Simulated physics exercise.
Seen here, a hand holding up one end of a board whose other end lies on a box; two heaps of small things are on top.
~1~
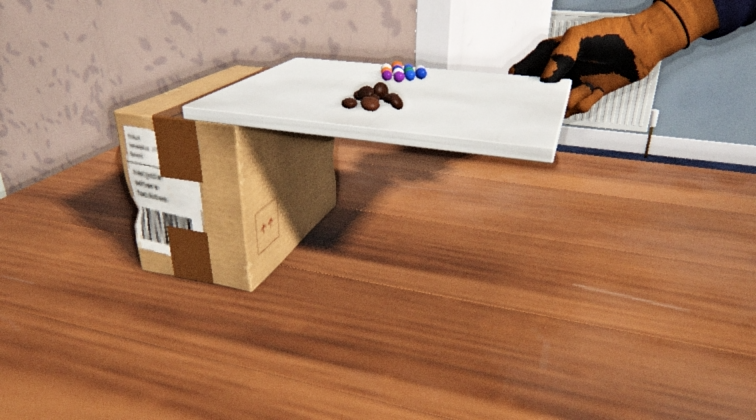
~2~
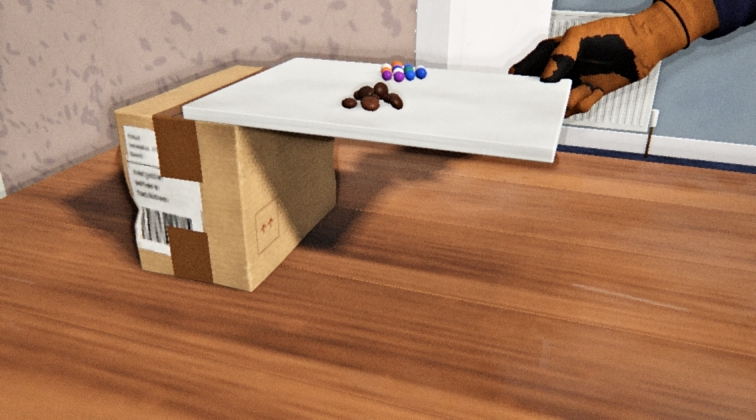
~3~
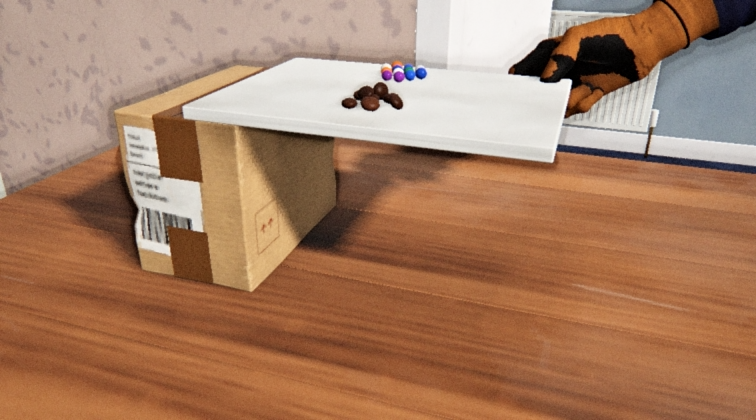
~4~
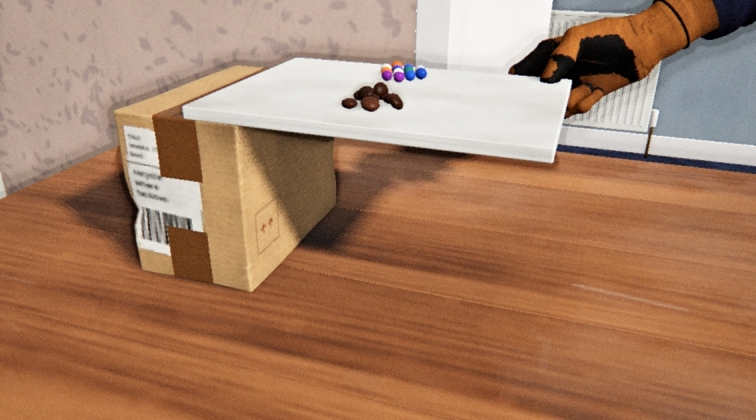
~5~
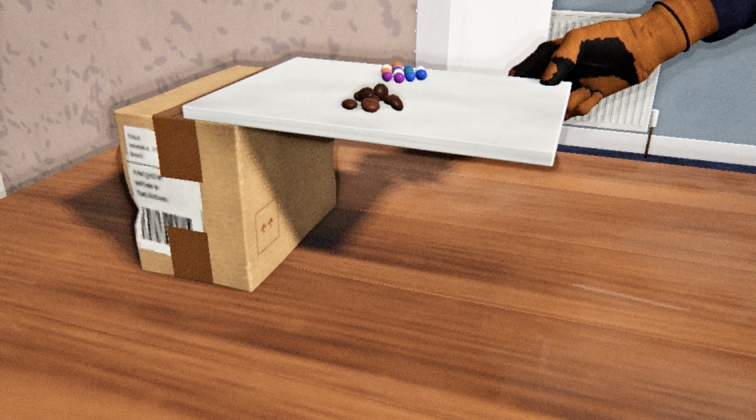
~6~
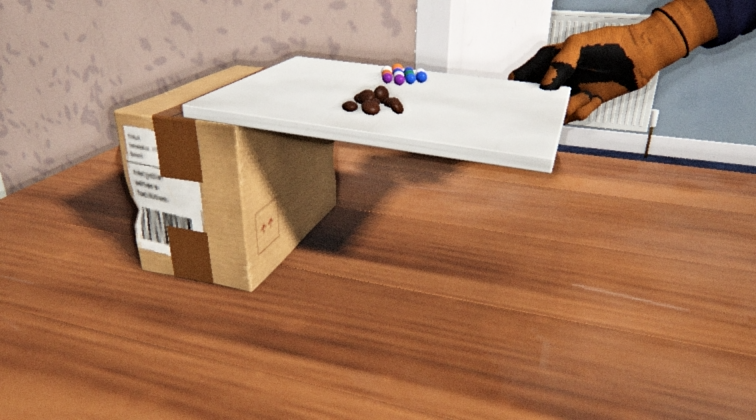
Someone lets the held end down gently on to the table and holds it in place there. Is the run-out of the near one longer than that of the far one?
No.
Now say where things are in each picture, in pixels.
In the first picture, held end of the board at (541, 150), level; box at (243, 166), tall, over half the board's length; near batch at (370, 100), a few flat chocolate drops; far batch at (409, 73), a few round plastic beads.
In the second picture, held end of the board at (541, 150), level; far batch at (409, 73).
In the third picture, held end of the board at (541, 150), level; near batch at (370, 100).
In the fourth picture, held end of the board at (541, 150), level; far batch at (409, 73).
In the fifth picture, held end of the board at (540, 153), level; near batch at (370, 101).
In the sixth picture, held end of the board at (540, 160), down by 2°; box at (243, 166); near batch at (370, 103), not moving; far batch at (410, 76), not moving.
Then, 0.82 s past the last view, board sloping at 22°; near batch all still on the board; far batch mostly less than half a board's length out.
Then, 1.54 s past the last view, board sloping at 39°; near batch mostly less than half a board's length out; far batch mostly one to two board lengths out.
Then, 2.16 s past the last view, board resting at 41°; near batch mostly less than half a board's length out; far batch mostly more than two board lengths out, a small part gone off the table.
Finally, board resting at 41°; near batch mostly less than half a board's length out; far batch mostly more than two board lengths out, about a third gone off the table; the far batch has gone farther.
